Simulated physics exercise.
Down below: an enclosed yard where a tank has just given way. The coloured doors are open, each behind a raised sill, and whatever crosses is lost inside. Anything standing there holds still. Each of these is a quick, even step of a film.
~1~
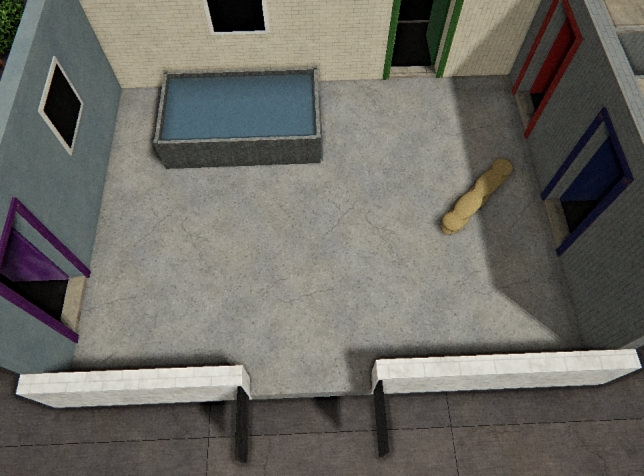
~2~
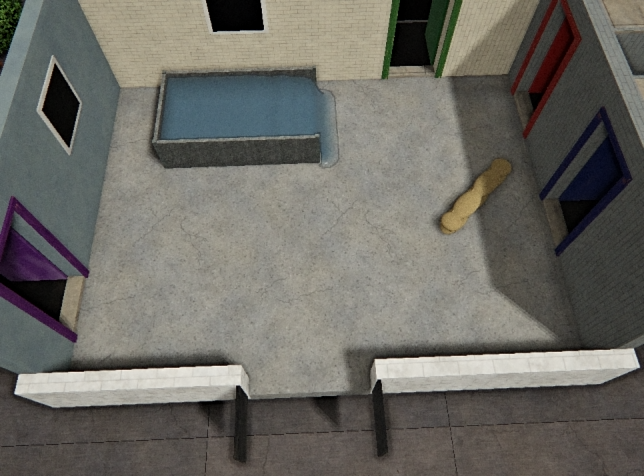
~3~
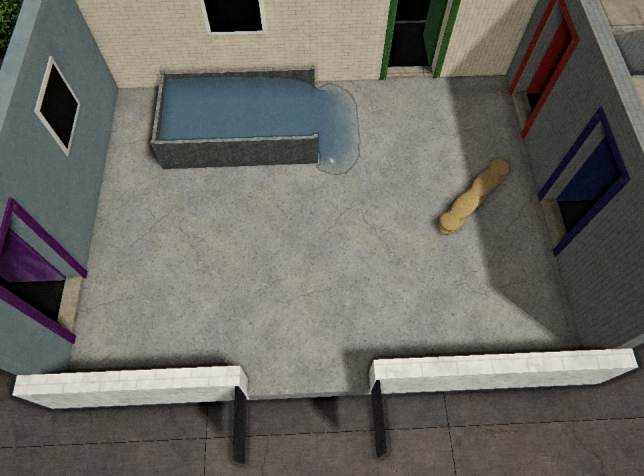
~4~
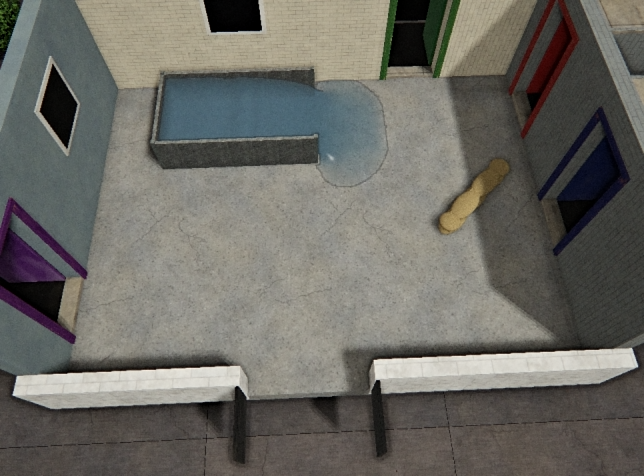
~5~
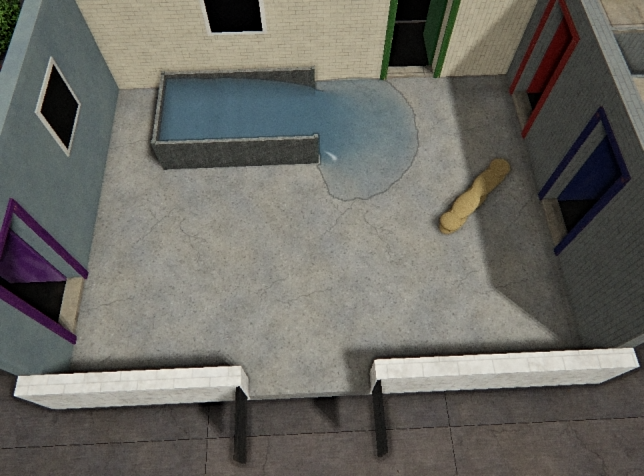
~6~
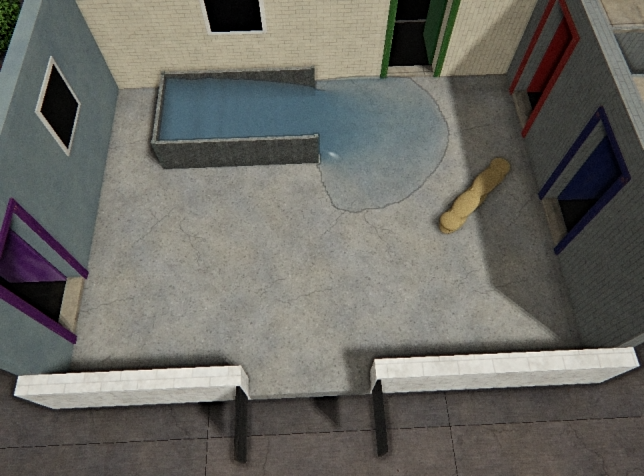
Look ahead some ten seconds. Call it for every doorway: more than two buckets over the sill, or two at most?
My call: The green door more than two; the purple door two at most; the blue door two at most; the red door more than two.
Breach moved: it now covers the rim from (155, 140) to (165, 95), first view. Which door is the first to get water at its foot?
It's the one in purple.
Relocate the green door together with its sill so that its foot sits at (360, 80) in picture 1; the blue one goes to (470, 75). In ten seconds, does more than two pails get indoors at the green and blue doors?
After that, the green door tops the limit and the blue door tops the limit.
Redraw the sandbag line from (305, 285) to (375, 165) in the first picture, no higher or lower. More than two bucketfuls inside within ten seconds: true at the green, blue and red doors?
Green swamped, blue swamped, red swamped.
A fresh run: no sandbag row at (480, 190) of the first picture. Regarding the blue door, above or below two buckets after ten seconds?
Door checked, the blue door: It crosses the threshold.
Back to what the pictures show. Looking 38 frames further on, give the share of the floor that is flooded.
60 %, roughly.
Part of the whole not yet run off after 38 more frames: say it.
That works out to about 82 per cent.
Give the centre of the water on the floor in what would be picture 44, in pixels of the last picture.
Around pixel (391, 177).
A moment on, water covers 25 % of the floor; the green door wet at the sill, nothing in, the purple door not reached, the blue door not reached, the red door under two buckets in.
Next, water covers 30 % of the floor; the green door under two buckets in, the purple door not reached, the blue door wet at the sill, nothing in, the red door over two buckets in.
Then, water covers 45 % of the floor; the green door over two buckets in, the purple door not reached, the blue door wet at the sill, nothing in, the red door far over two buckets in.
Later, water covers 60 % of the floor; the green door over two buckets in, the purple door not reached, the blue door wet at the sill, nothing in, the red door far over two buckets in.
In the end, water covers 80 % of the floor; the green door far over two buckets in, the purple door wet at the sill, nothing in, the blue door under two buckets in, the red door far over two buckets in.
